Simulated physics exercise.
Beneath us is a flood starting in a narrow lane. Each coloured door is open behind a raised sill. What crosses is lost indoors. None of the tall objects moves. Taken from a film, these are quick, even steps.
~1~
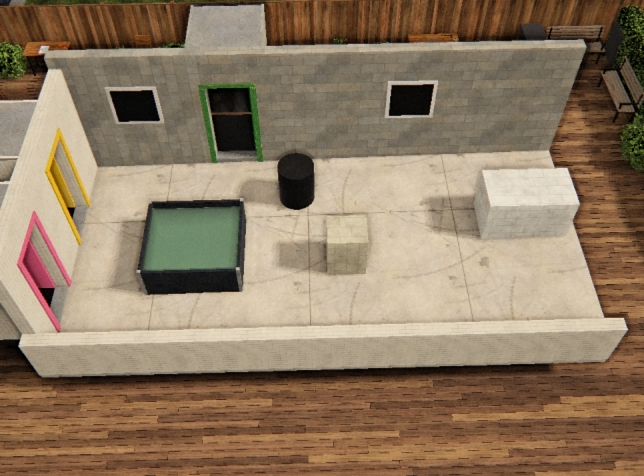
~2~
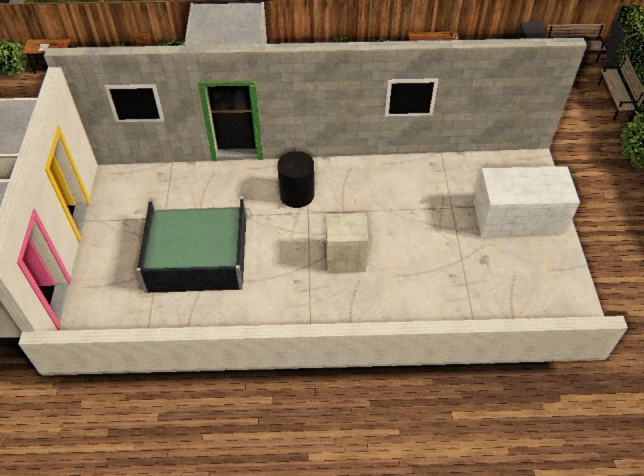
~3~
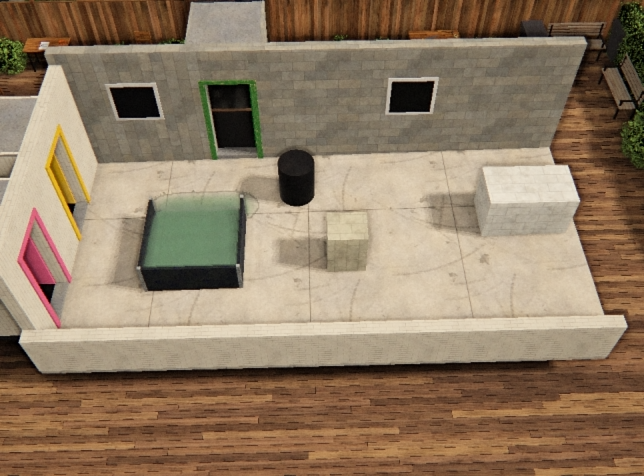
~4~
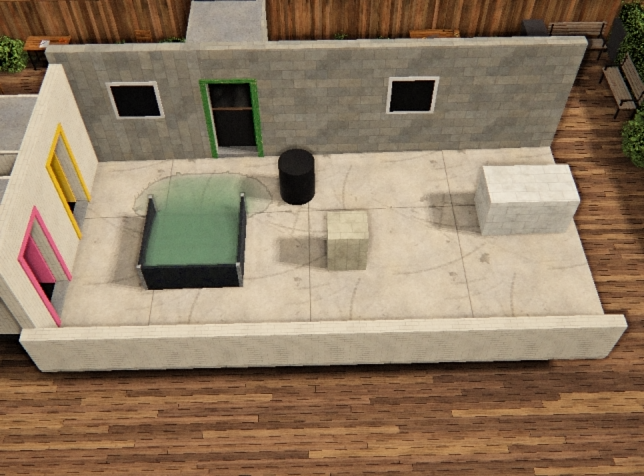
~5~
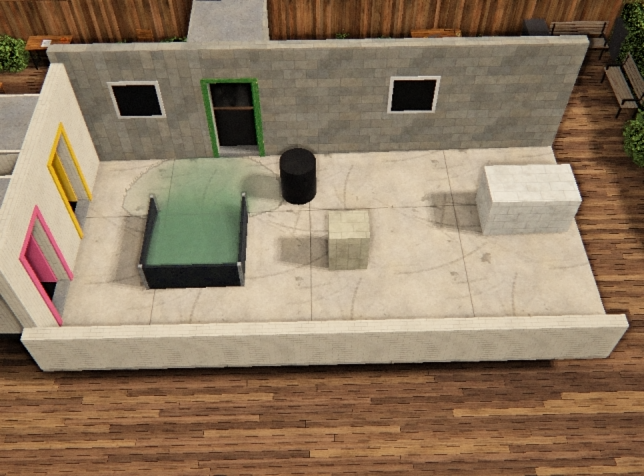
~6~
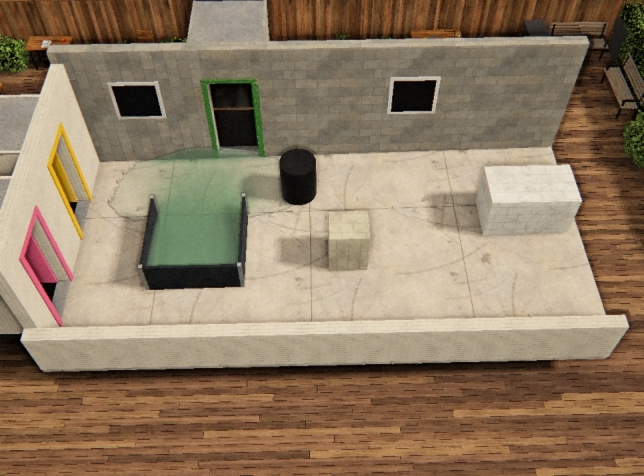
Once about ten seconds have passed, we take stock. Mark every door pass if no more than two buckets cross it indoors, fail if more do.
Marks: Green door fail, pink door fail, yellow door fail.
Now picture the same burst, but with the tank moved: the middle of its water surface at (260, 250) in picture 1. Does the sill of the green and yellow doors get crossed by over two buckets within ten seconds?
Green: Exceeds it; yellow: Exceeds it.
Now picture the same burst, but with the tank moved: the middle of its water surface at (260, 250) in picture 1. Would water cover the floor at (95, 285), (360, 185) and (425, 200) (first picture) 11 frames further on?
Taking them in the order asked: Spared, then inundated, then inundated.
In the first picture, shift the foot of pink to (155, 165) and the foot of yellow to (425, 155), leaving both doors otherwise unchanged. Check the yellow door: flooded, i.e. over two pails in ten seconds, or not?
Result for yellow: It comes in under it.
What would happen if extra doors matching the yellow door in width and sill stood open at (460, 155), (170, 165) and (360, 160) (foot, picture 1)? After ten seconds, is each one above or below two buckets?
Outcome by door - within the limit, past the limit, within the limit.
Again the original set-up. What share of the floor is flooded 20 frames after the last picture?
Some 45 in a hundred.
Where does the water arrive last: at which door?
Observed: The door marked pink.
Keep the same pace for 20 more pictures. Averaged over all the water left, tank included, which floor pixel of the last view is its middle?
My pick is pixel (200, 206).
A moment on, water covers 15 % of the floor; the green door over two buckets in, the pink door not reached, the yellow door not reached.
Next, water covers 20 % of the floor; the green door far over two buckets in, the pink door not reached, the yellow door wet at the sill, nothing in.
Then, water covers 45 % of the floor; the green door far over two buckets in, the pink door wet at the sill, nothing in, the yellow door under two buckets in.
Later, water covers 70 % of the floor; the green door far over two buckets in, the pink door under two buckets in, the yellow door over two buckets in.
In the end, water covers 70 % of the floor; the green door far over two buckets in, the pink door over two buckets in, the yellow door over two buckets in.
